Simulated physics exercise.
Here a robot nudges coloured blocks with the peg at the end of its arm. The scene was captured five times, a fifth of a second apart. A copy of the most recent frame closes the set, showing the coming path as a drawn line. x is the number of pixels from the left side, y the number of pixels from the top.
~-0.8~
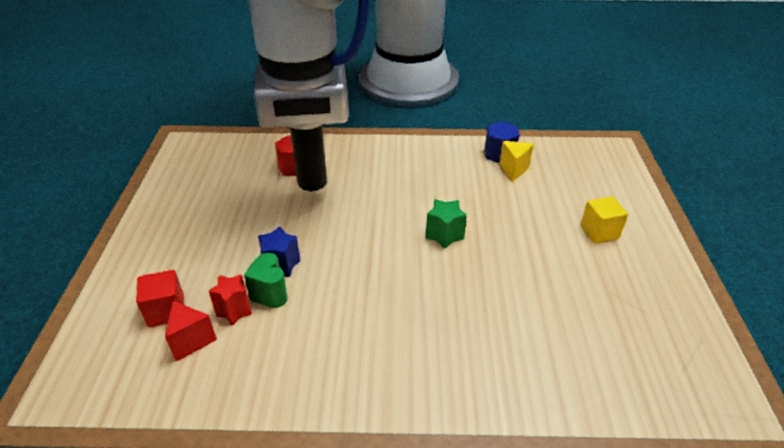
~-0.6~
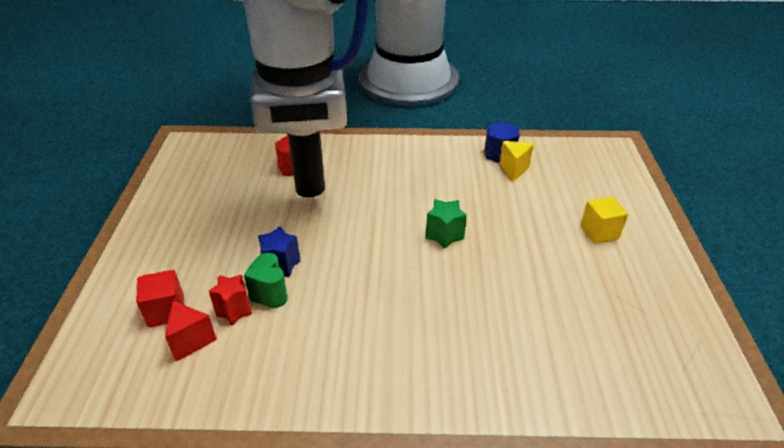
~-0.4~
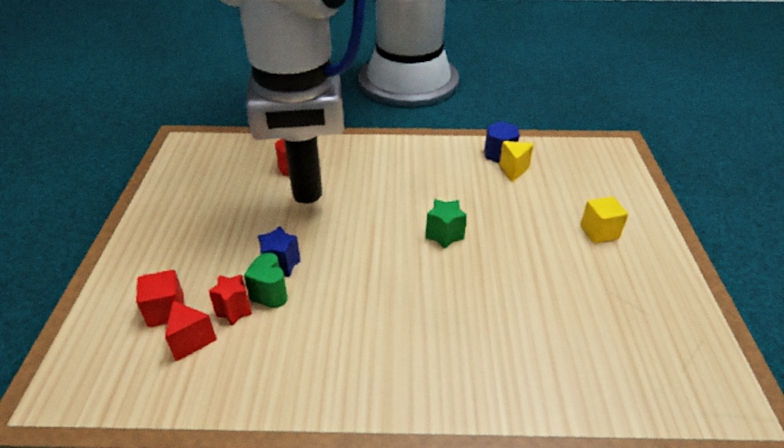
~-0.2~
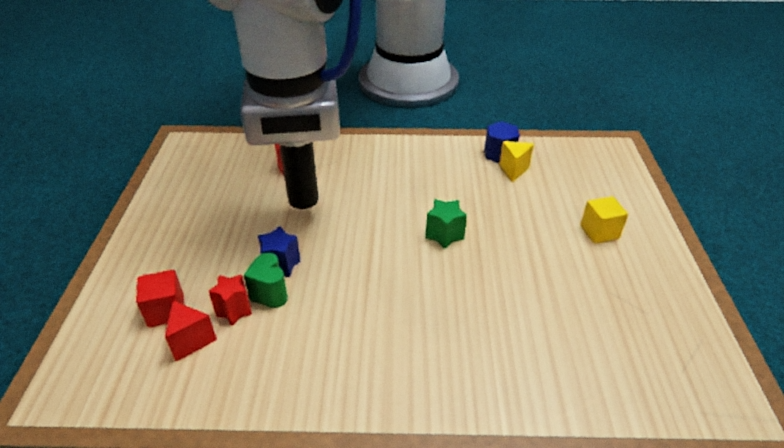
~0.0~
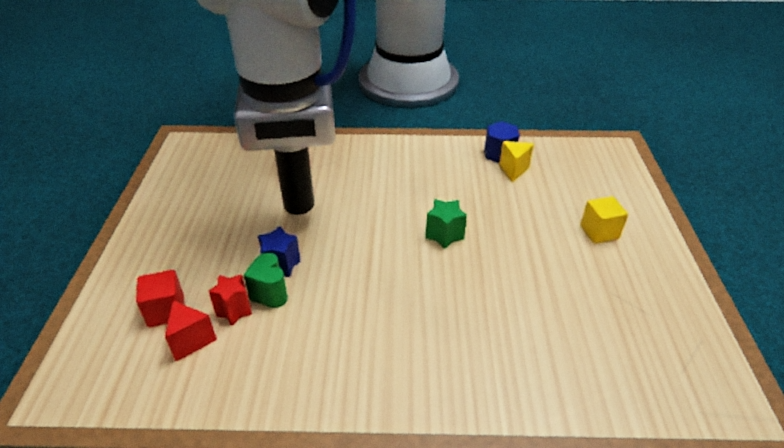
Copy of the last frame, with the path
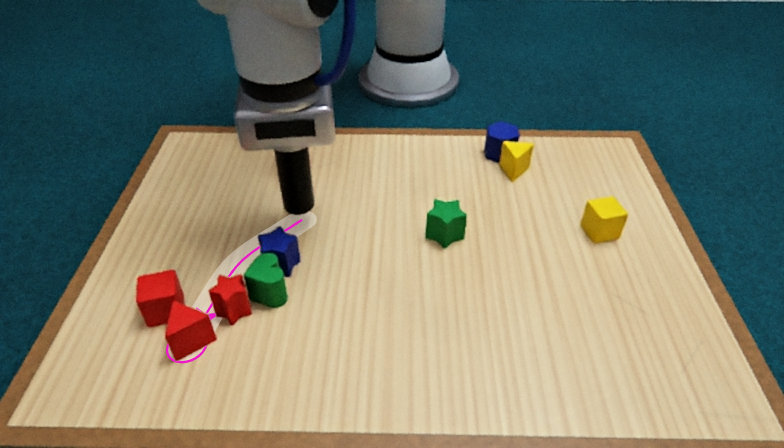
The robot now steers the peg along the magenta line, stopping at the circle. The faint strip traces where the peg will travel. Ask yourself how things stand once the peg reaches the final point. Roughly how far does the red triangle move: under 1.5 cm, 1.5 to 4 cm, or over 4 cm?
1.5-4 cm.
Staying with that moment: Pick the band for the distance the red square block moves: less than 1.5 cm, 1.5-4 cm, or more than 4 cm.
Its displacement is below 1.5 cm.
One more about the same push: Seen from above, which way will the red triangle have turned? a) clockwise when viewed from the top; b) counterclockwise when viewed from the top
My answer is option b.
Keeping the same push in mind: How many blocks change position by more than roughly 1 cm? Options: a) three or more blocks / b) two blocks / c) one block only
My answer is option b.
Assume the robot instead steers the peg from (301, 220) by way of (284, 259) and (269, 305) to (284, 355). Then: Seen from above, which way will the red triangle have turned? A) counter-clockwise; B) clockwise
Letter B.
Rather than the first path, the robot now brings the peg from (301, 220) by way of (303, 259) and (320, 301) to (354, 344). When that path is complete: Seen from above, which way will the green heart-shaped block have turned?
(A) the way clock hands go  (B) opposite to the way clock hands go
(B)
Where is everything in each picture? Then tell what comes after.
In the first picture, peg's lower end at (313, 183); red square block at (156, 285); red triangle at (182, 317); red star block at (228, 286).
In the second picture, peg at (311, 189); blocks still.
In the third picture, peg at (308, 194); blocks still.
In the fourth picture, peg at (304, 200); blocks still.
In the fifth picture, peg at (299, 205); red square block at (156, 285); red triangle at (182, 317); red star block at (228, 286).
Drawn move, from (301, 220) via (255, 250) and (219, 293), ending at (187, 346).
What follows on the original path. One third of the way, peg at (251, 235); nothing pushed yet.
Two thirds of the way, peg at (214, 278); red star block at (228, 289).
At the end, peg at (181, 331); red square block still; red triangle at (165, 349), turned 25° anticlockwise; red star block at (223, 302), turned 90° anticlockwise.
